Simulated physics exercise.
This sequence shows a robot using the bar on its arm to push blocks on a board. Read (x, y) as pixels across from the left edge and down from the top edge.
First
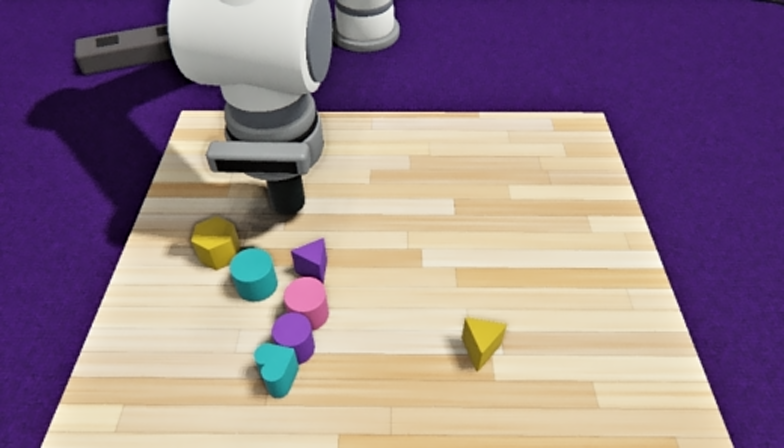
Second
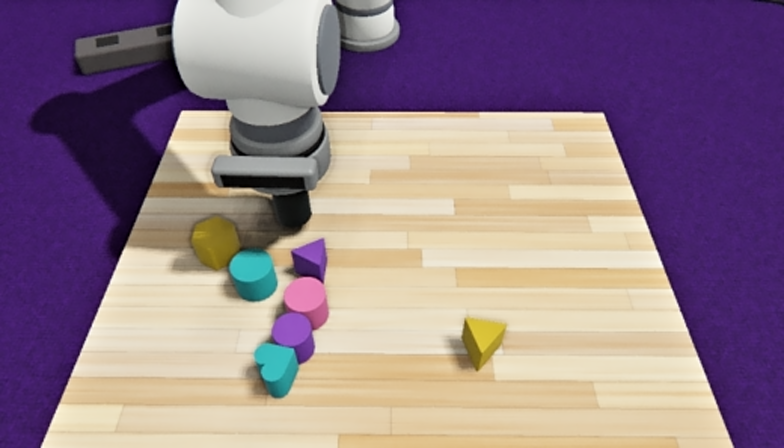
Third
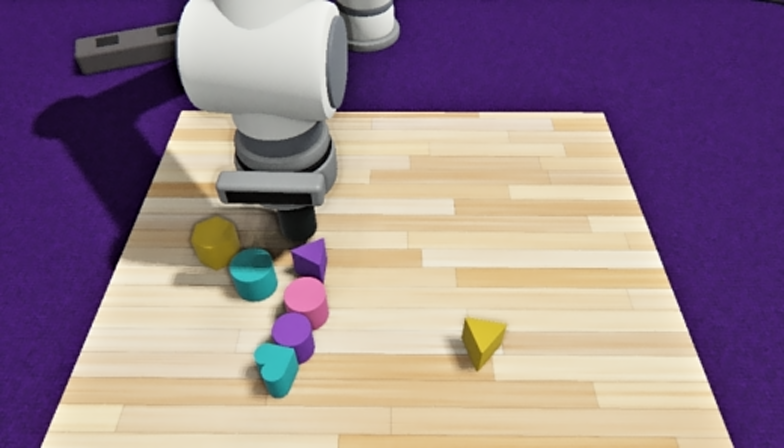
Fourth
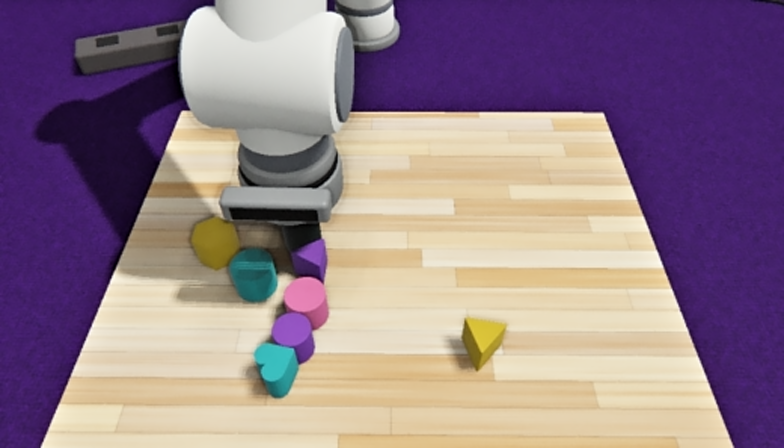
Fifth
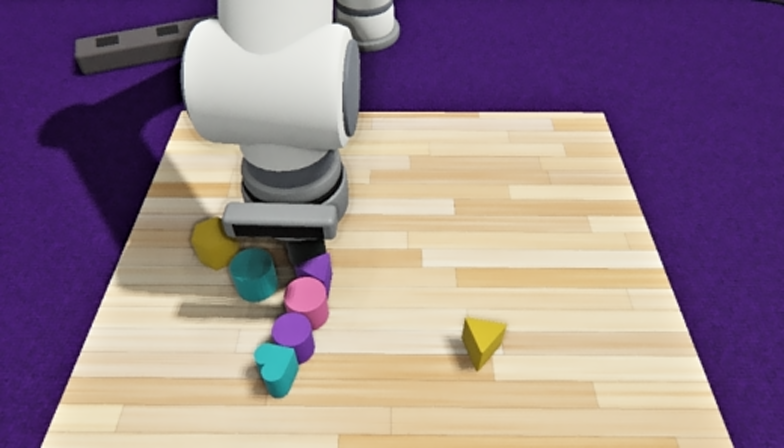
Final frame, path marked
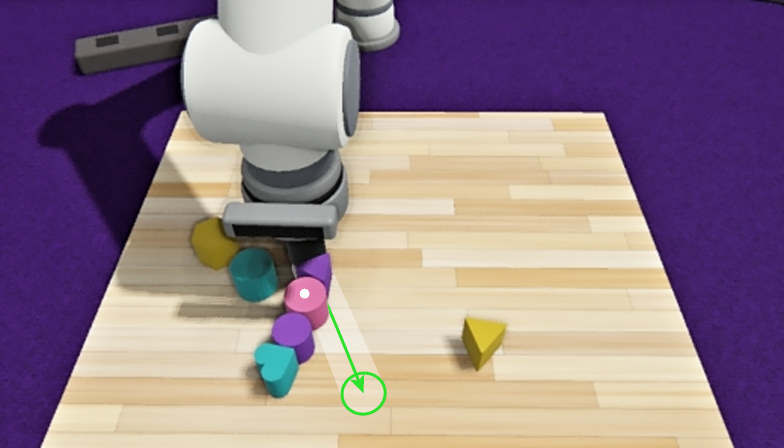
A robot arm moves down the board and nudges a purple triangular block slightly.
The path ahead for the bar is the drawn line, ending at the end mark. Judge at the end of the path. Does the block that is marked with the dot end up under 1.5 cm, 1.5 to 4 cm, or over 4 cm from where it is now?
Displaced more than 4 cm.
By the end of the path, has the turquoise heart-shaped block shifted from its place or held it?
The turquoise heart-shaped block is moved.
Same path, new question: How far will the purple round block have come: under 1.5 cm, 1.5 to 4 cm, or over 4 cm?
It shifts by 1.5 to 4 cm.
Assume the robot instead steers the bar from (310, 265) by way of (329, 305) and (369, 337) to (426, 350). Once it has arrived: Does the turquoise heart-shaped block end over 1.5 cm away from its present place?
Yes, I think so.
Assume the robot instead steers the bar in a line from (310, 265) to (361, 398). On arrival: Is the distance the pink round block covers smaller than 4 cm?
Final answer: No.
The drawn path runs from (310, 265) directly to (364, 393); the dot is on the pink round block.
What follows on the original path. One third of the way, bar (325, 294); turquoise heart-shaped block (263, 375); purple round block (280, 343); pink round block (315, 318); purple triangular piece (352, 293), turned 35° anticlockwise.
Two thirds of the way, bar (343, 336); turquoise heart-shaped block (253, 386); purple round block (272, 353); pink round block (314, 359); purple triangular piece (370, 307), turned 85° anticlockwise.
At the end, bar (363, 384); turquoise heart-shaped block (253, 386); purple round block (272, 353); pink round block (311, 373); purple triangular piece (370, 307), turned 85° anticlockwise.
